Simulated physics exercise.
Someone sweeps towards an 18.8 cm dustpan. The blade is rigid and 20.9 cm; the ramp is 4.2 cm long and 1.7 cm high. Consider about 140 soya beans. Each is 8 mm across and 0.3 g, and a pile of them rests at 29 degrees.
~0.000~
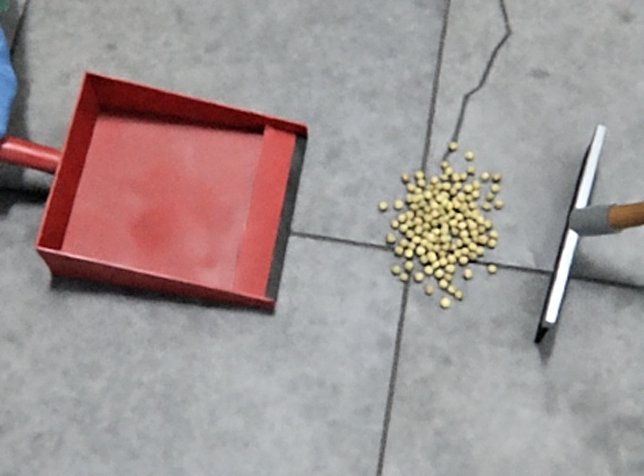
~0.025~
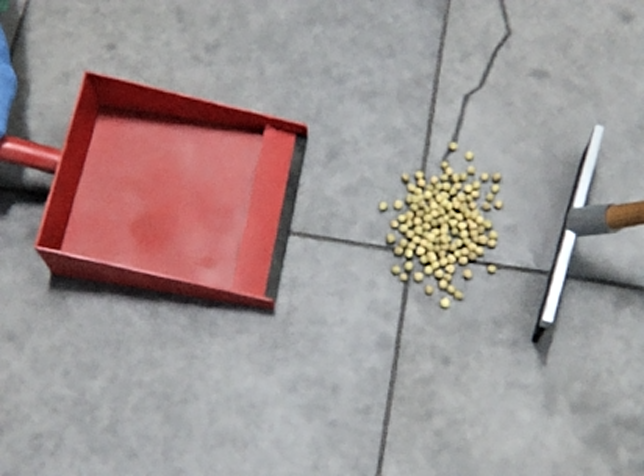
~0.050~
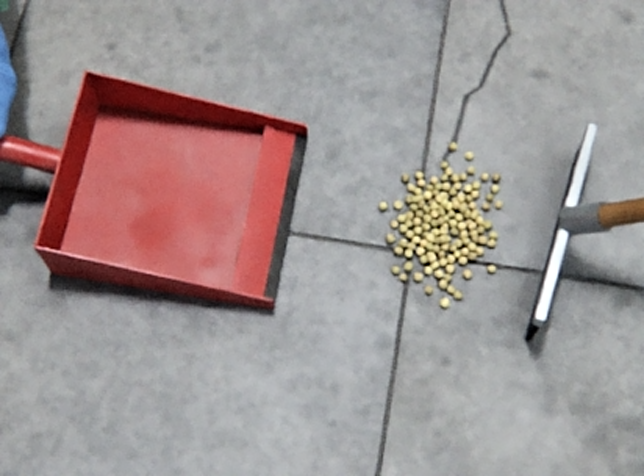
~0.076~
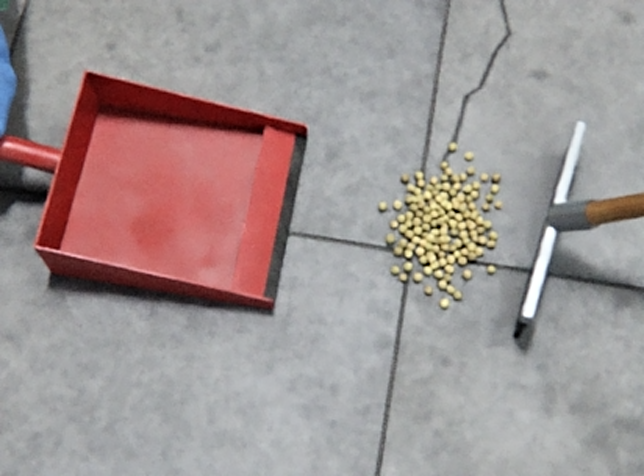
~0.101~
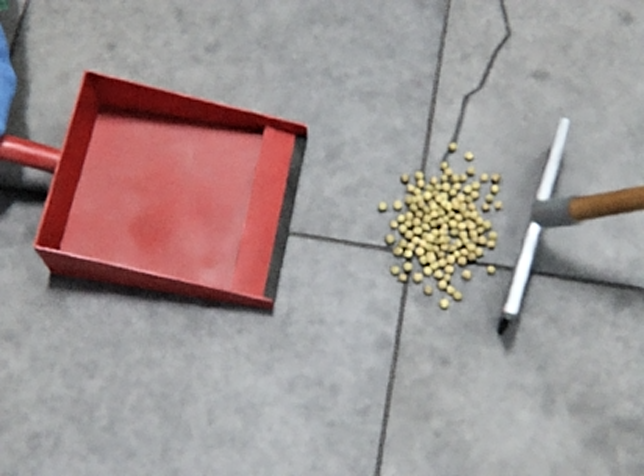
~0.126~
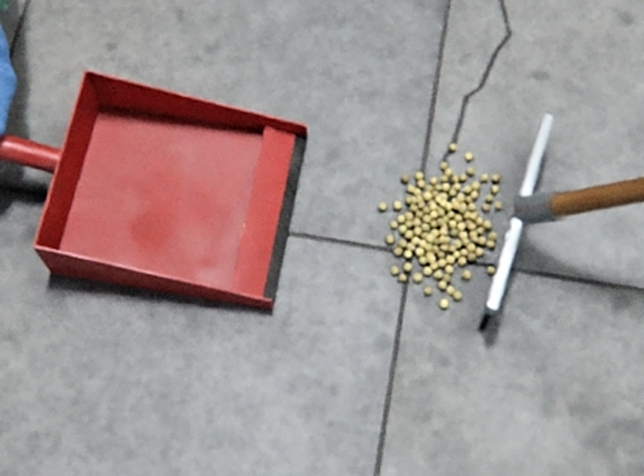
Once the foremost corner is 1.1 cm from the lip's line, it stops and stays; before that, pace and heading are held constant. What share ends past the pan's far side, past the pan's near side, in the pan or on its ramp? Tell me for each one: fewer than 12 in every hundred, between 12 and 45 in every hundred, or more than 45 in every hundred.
Outcome: Far side: A middle share, near side: Not many, pan: A middle share.
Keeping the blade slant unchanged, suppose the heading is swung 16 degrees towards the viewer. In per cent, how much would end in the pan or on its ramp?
15 per cent.
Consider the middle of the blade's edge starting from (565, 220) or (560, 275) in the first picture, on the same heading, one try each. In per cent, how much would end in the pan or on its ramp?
20 and 15 per cent, roughly.
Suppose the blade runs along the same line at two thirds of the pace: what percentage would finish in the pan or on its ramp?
In that case roughly 30 percent.
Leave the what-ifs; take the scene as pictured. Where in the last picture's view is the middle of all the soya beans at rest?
(299, 177).
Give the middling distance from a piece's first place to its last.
About 16 cm.
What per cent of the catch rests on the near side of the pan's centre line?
Roughly 40 percent.
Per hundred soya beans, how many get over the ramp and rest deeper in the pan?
It comes to some 5 per cent.
Then, at 0.27 s, middle of the blade 12 cm from the lip; 0 % over the lip, far side 10 %, near side 0 %.
After 0.37 s, middle of the blade 5 cm from the lip; 0 % over the lip, far side 20 %, near side 0 %.
Then, at 0.60 s, middle of the blade 3 cm from the lip; 25 % over the lip, far side 25 %, near side 0 %.
By 1.4 s all is still; far side 25 %, near side 0 %, pan 20 %, in front of the lip or behind the blade 50 %.
